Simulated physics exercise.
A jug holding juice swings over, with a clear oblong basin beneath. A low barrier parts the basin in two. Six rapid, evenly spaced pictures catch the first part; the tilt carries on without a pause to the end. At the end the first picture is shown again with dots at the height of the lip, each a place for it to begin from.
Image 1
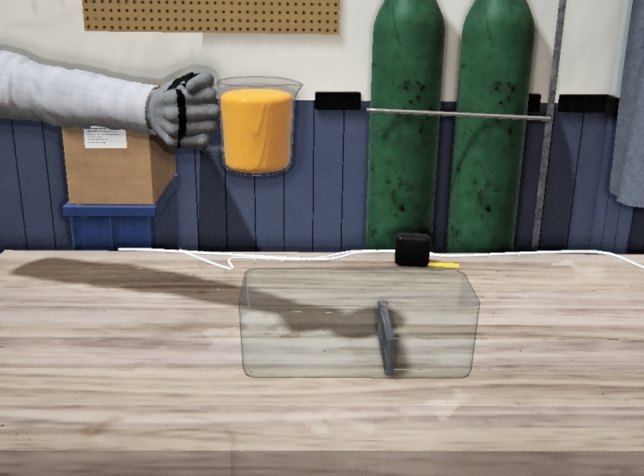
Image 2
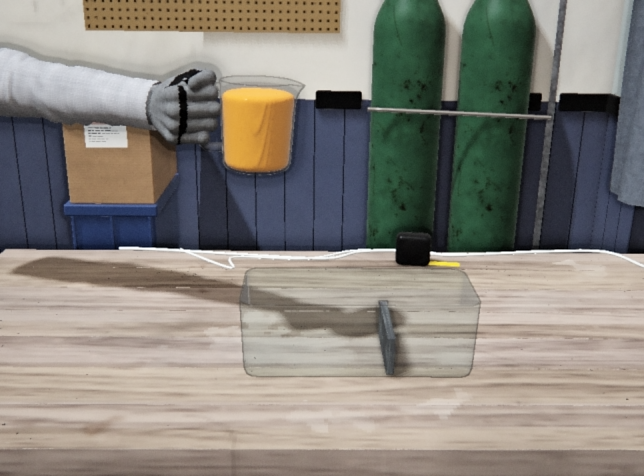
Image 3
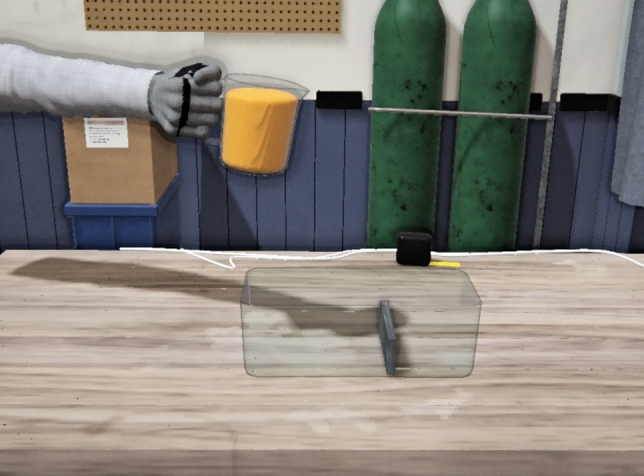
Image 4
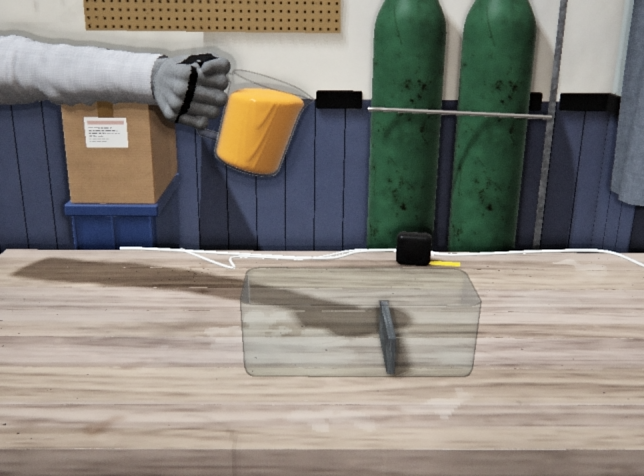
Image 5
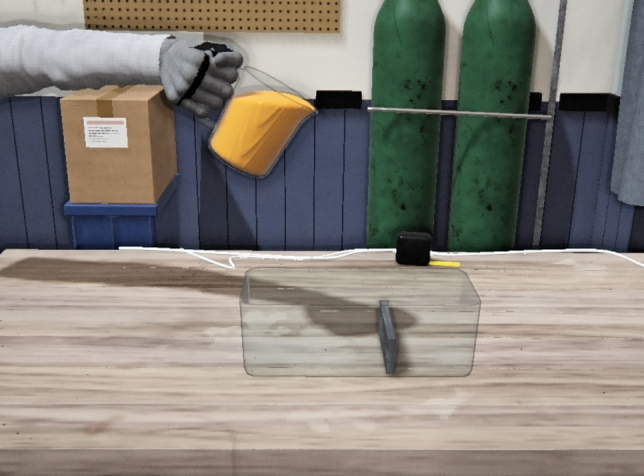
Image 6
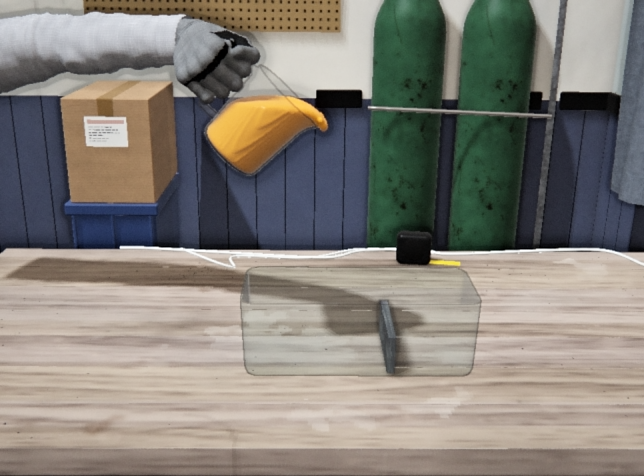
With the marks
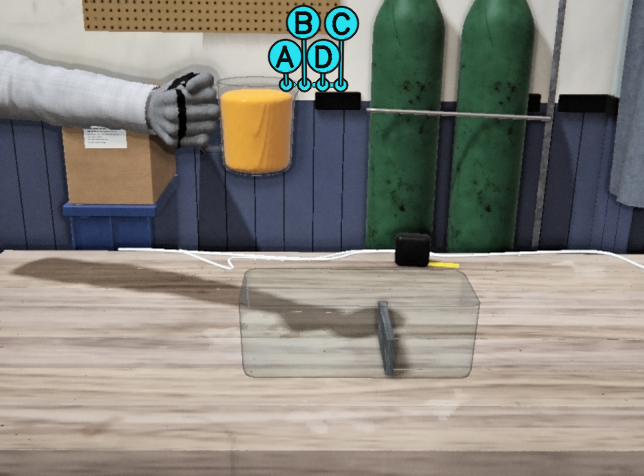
A gloved hand tilts a jug of orange juice rightward until juice passes its lip.
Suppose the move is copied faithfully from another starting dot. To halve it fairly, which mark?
Take C.
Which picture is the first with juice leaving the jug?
Picture 6.
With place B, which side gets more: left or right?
More ends on the left.
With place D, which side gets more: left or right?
The left one.
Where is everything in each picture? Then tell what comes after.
Upright, lip at (302, 84); basin from (243, 374) to (471, 375); top of the wall at (386, 320); nothing has left yet, in the first picture.
Tipped about 2°, lip at (304, 85); nothing has left yet, in the second picture.
Tipped about 8°, lip at (308, 90); nothing has left yet, in the third picture.
Tipped about 18°, lip at (313, 99); nothing has left yet, in the fourth picture.
Tipped about 30°, lip at (317, 111); nothing has left yet, in the fifth picture.
Tipped about 45°, lip at (318, 126); juice is over the lip, down to (323, 128), in the sixth picture.
On the marked copy, A at (286, 84); B at (304, 84); C at (340, 85); D at (322, 84).
With A, about 89 % ends left of the wall and 6 % right of it; 5 % is lost outside.
With B, about 84 % ends left of the wall and 5 % right of it; 12 % is lost outside.
With C, about 50 % ends left of the wall and 45 % right of it; 5 % is lost outside.
With D, about 69 % ends left of the wall and 19 % right of it; 12 % is lost outside.
